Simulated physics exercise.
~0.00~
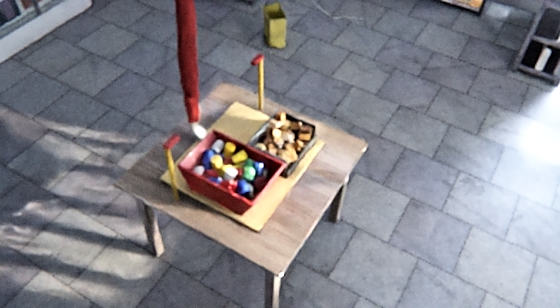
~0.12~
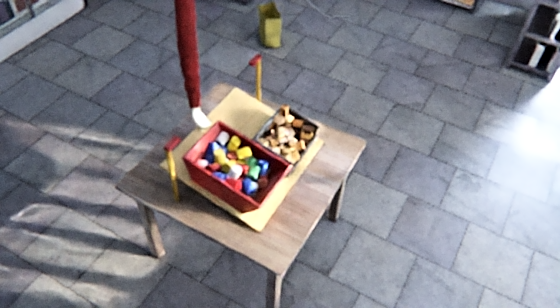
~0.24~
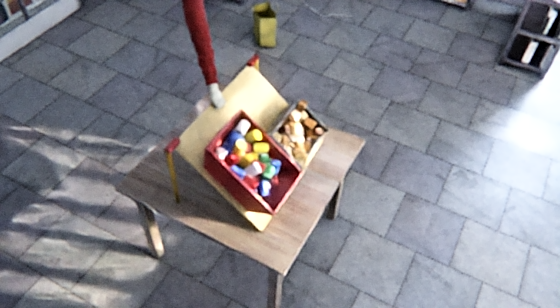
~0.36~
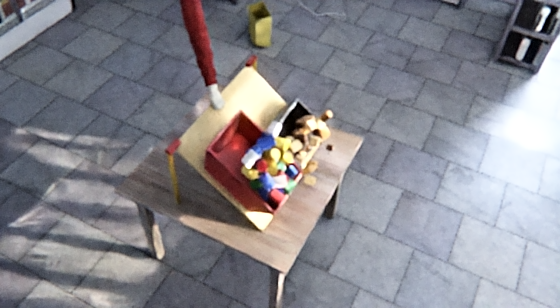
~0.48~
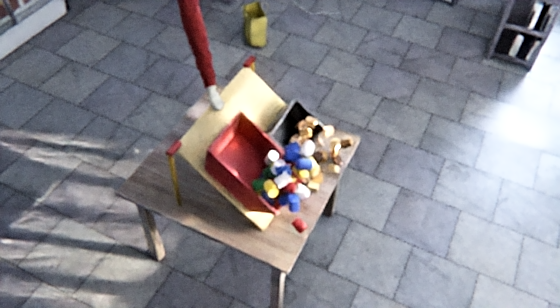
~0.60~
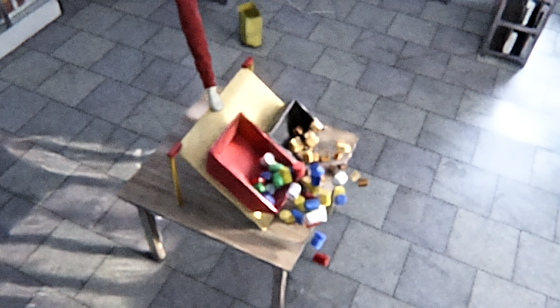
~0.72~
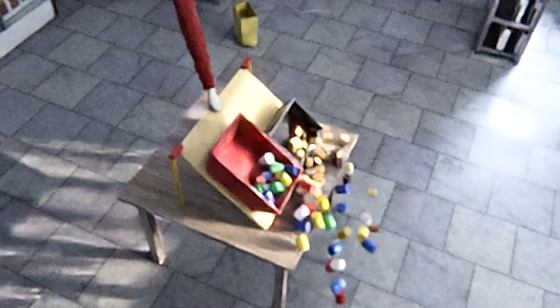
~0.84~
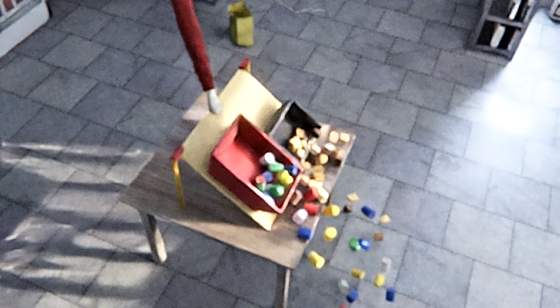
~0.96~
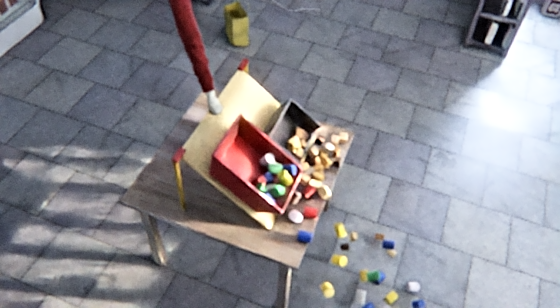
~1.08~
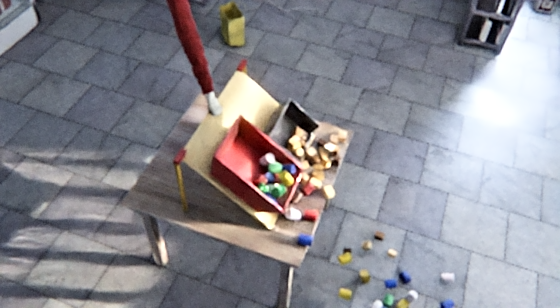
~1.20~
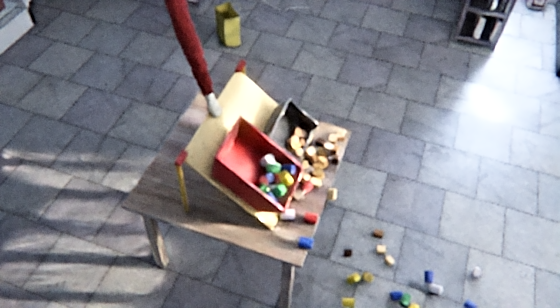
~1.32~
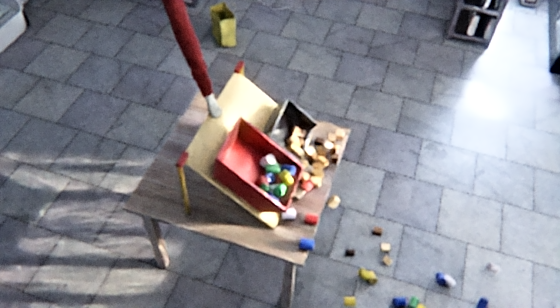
A red arm with a pale tip reaches down to a yellow board on a small wooden table, seen from above on a grey tiled floor. The board carries a red tote of colourful jars and, to its right, a black tote of wooden blocks. The board tips steeply toward the lower right, taking both totes with it, then stops and stays tilted. Jars and blocks slide out across the tabletop, and many tumble over its edge. They scatter on the tiles at lower right, while several jars remain in the red tote.
